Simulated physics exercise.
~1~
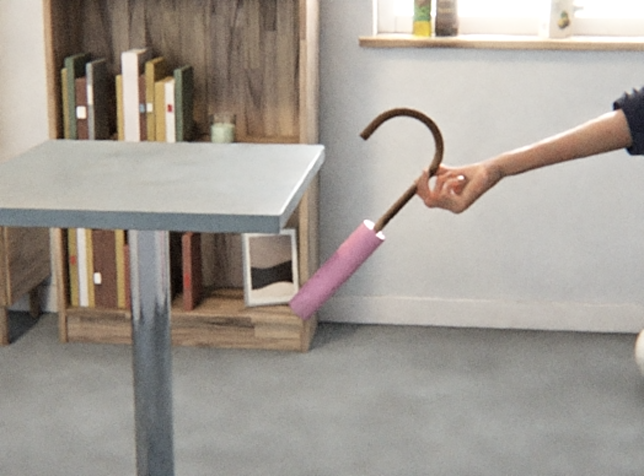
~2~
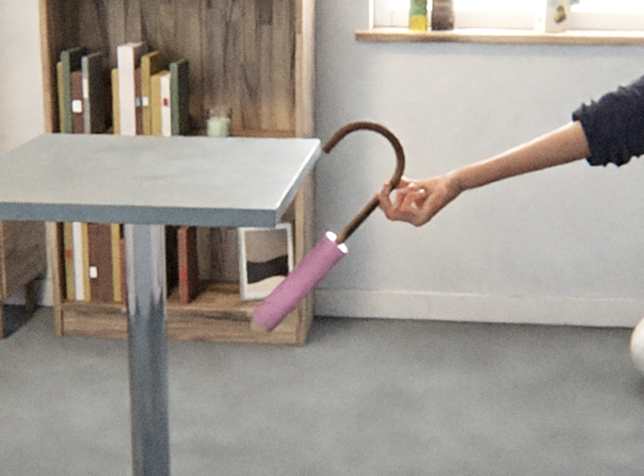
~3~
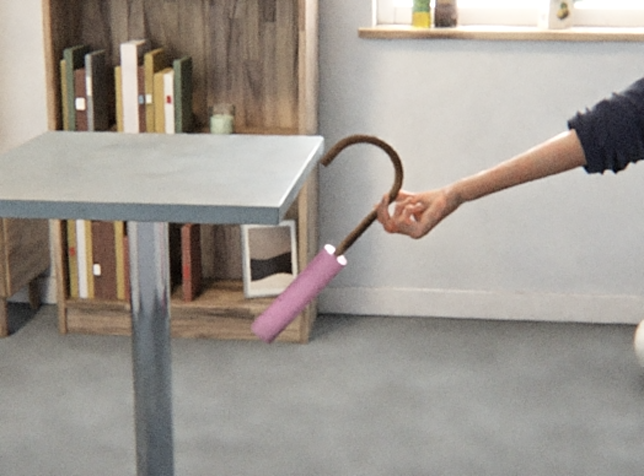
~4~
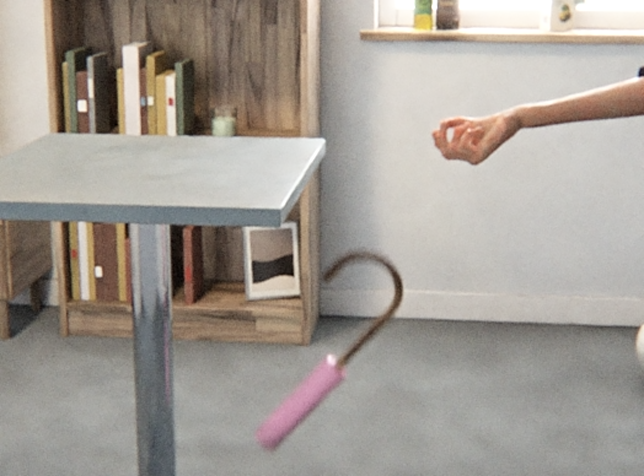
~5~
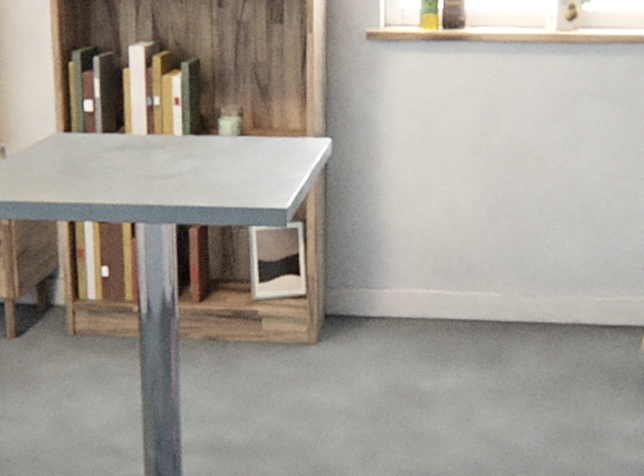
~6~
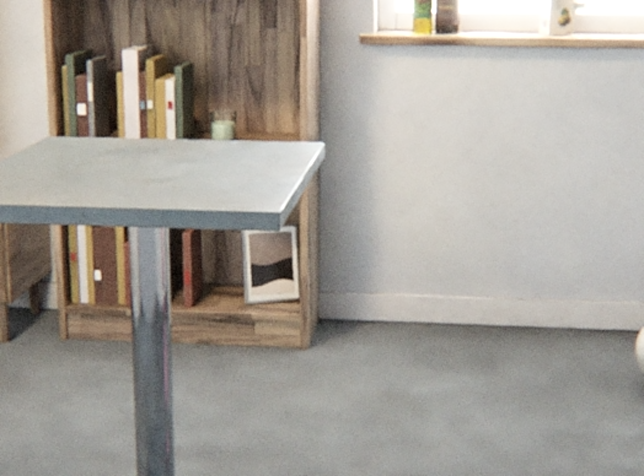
We see a hand bring a pink umbrella with a brown crook handle left to the edge of a grey table near a bookshelf, lowering it slightly. The hand lets go and draws back, and the umbrella drops past the edge toward the floor and out of view.
